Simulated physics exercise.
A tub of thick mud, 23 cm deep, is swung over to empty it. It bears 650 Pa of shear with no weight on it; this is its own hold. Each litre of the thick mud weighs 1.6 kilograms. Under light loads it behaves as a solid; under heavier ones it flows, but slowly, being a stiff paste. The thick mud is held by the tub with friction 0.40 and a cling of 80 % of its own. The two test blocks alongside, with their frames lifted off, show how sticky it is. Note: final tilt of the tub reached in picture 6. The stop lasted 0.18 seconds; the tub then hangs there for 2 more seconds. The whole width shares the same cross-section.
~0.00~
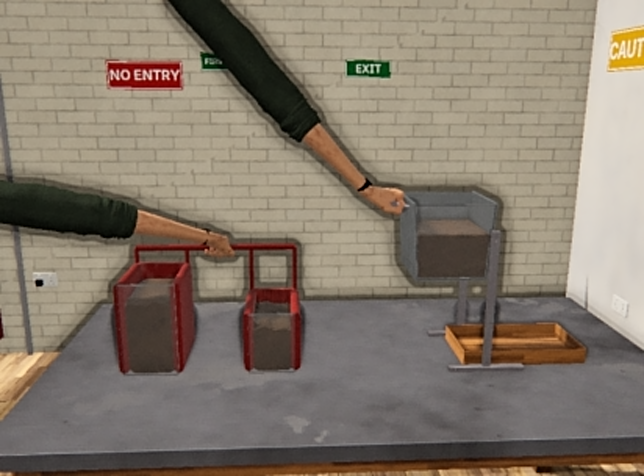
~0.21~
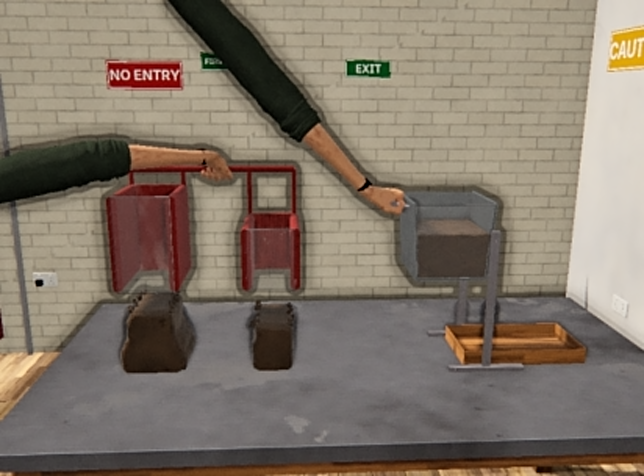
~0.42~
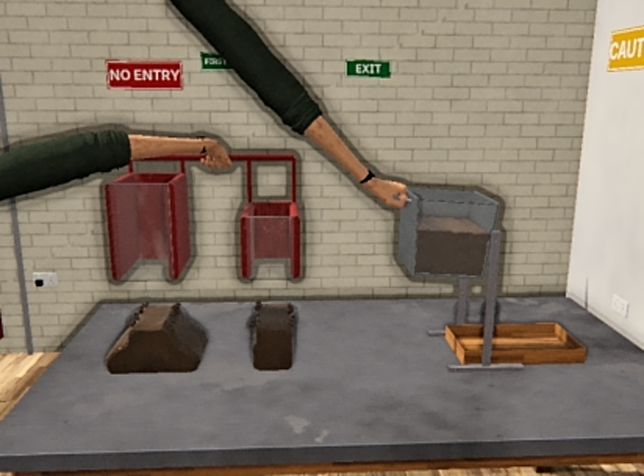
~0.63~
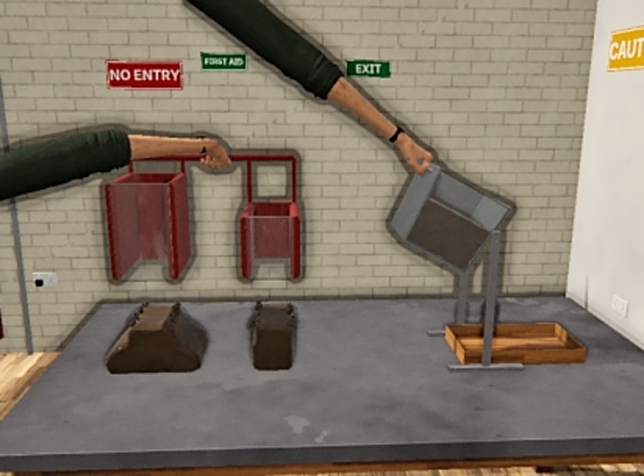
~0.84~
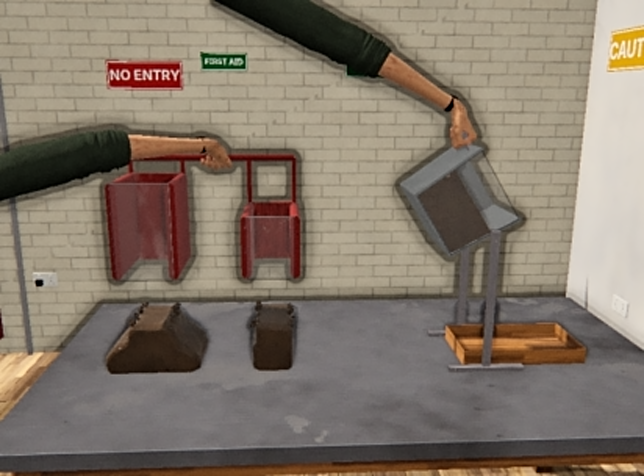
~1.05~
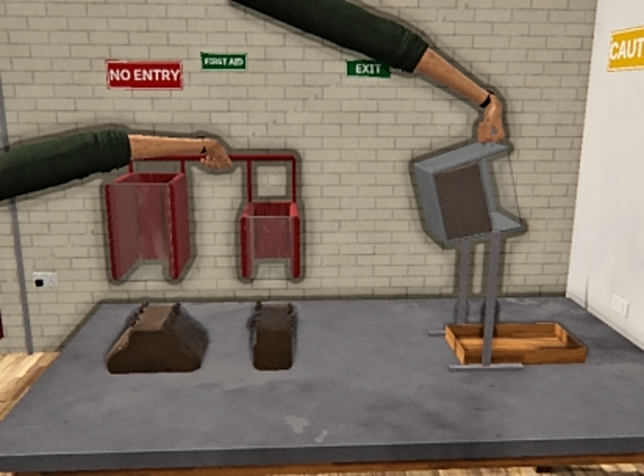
In a room with a pale brick wall and red, green and yellow signs, a grey table is seen from the front, the view still. Two joined red moulds of brown mud stand left, a grey mud-filled tub on a stand above a wooden tray right. One hand lifts the moulds off, the larger block slumps wider, then another hand swings the tub steeply over rightward, mud still inside.
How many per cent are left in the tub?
About 100 %.
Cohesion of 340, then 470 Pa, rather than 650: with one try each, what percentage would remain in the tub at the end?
90 in a hundred, followed by 100 in a hundred.
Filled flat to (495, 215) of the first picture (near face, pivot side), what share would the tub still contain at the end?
About 100 per cent.
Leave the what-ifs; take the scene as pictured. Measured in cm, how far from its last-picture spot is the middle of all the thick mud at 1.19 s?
About 1 cm.
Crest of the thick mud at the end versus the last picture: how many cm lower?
Roughly 2 cm.
By 1.19 s, the tub is at 75 degrees and holds 100 %.
By 1.36 s, the tub is at 75 degrees and holds 100 %.
By 1.53 s, the tub is at 75 degrees and holds 100 %.
By 1.70 s, the tub is at 75 degrees and holds 100 %.
By 3.05 s, at the end, the tub is at 75 degrees and holds 100 %.
